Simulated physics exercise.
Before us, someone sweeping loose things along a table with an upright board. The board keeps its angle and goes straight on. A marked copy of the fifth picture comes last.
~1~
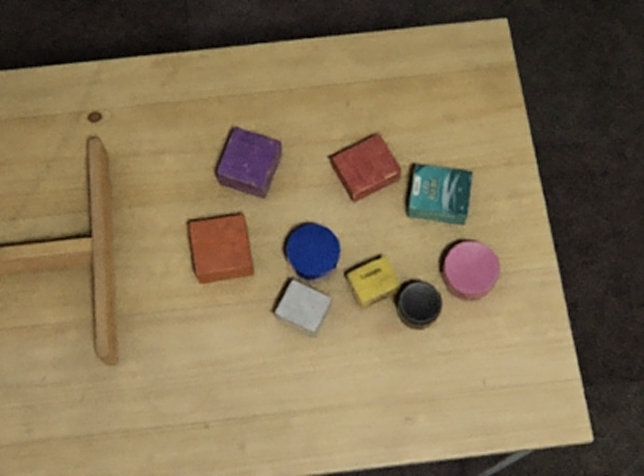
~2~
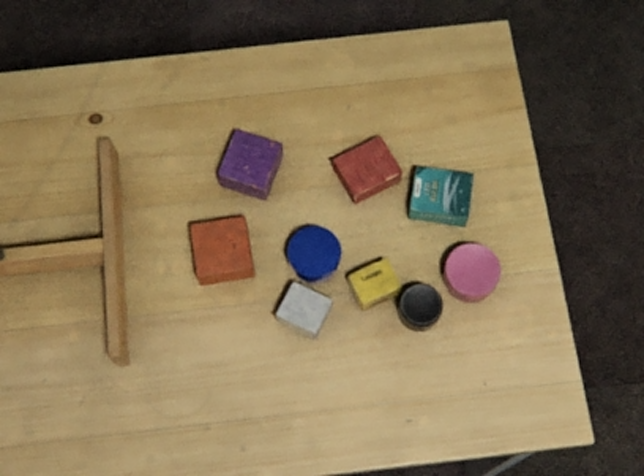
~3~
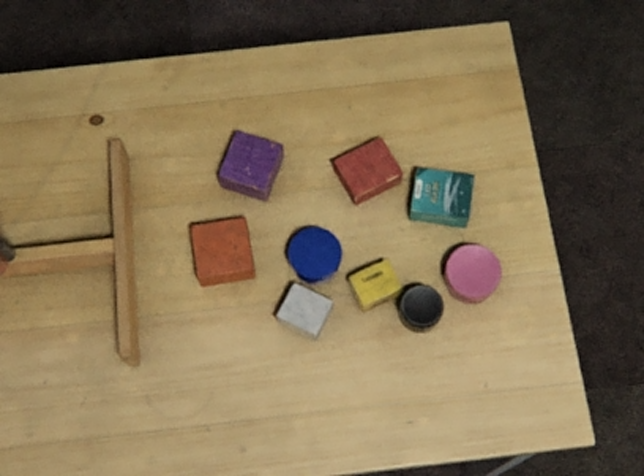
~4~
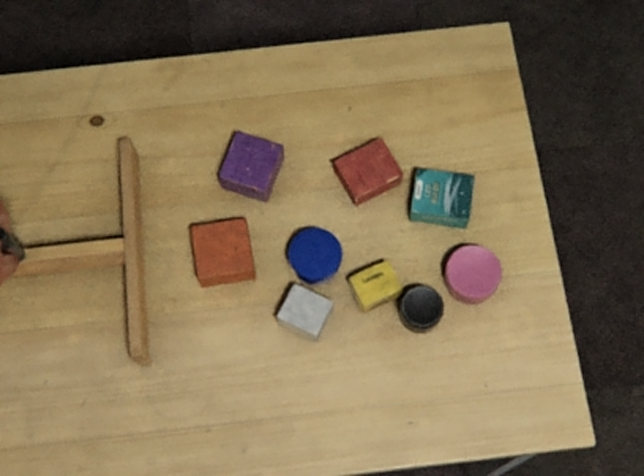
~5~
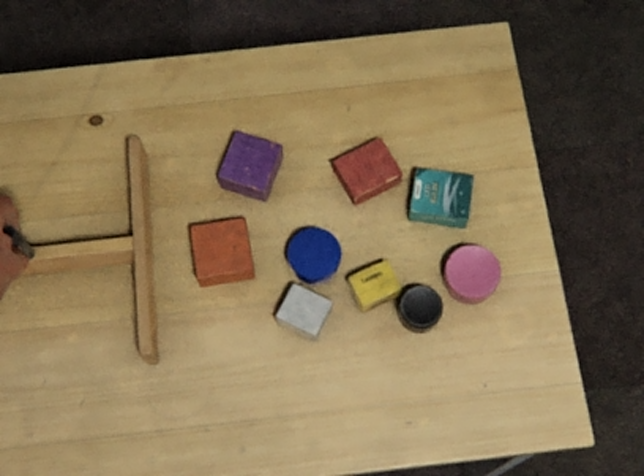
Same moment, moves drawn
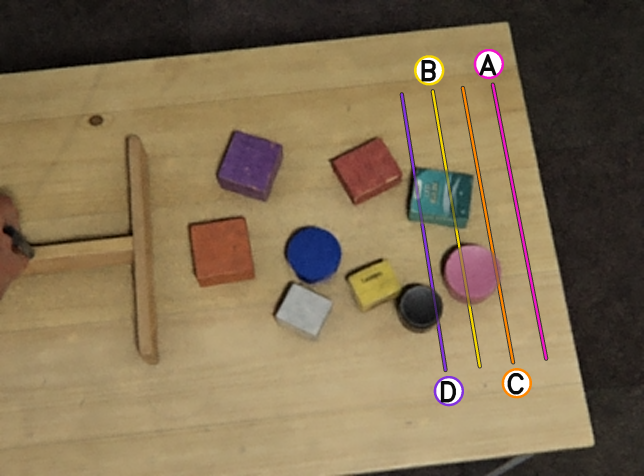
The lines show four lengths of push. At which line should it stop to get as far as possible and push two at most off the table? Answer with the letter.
It should halt at B.
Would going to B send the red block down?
No.
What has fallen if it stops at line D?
The turquoise box goes over.
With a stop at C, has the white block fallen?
No.
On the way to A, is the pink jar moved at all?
By then, yes.
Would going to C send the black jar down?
No.
On the marked copy, A at (518, 215); B at (455, 222); C at (487, 218); D at (423, 225).
With B. Early on, board (254, 229); purple block (279, 155); blue pot (347, 254).
Further on, board (367, 217); turquoise box (498, 202); pink jar (495, 272).
At the end, board (455, 207); turquoise box over the edge; pink jar over the edge; two fallen.
As for the rest, A drops six; C drops five; D is within the limit but short.
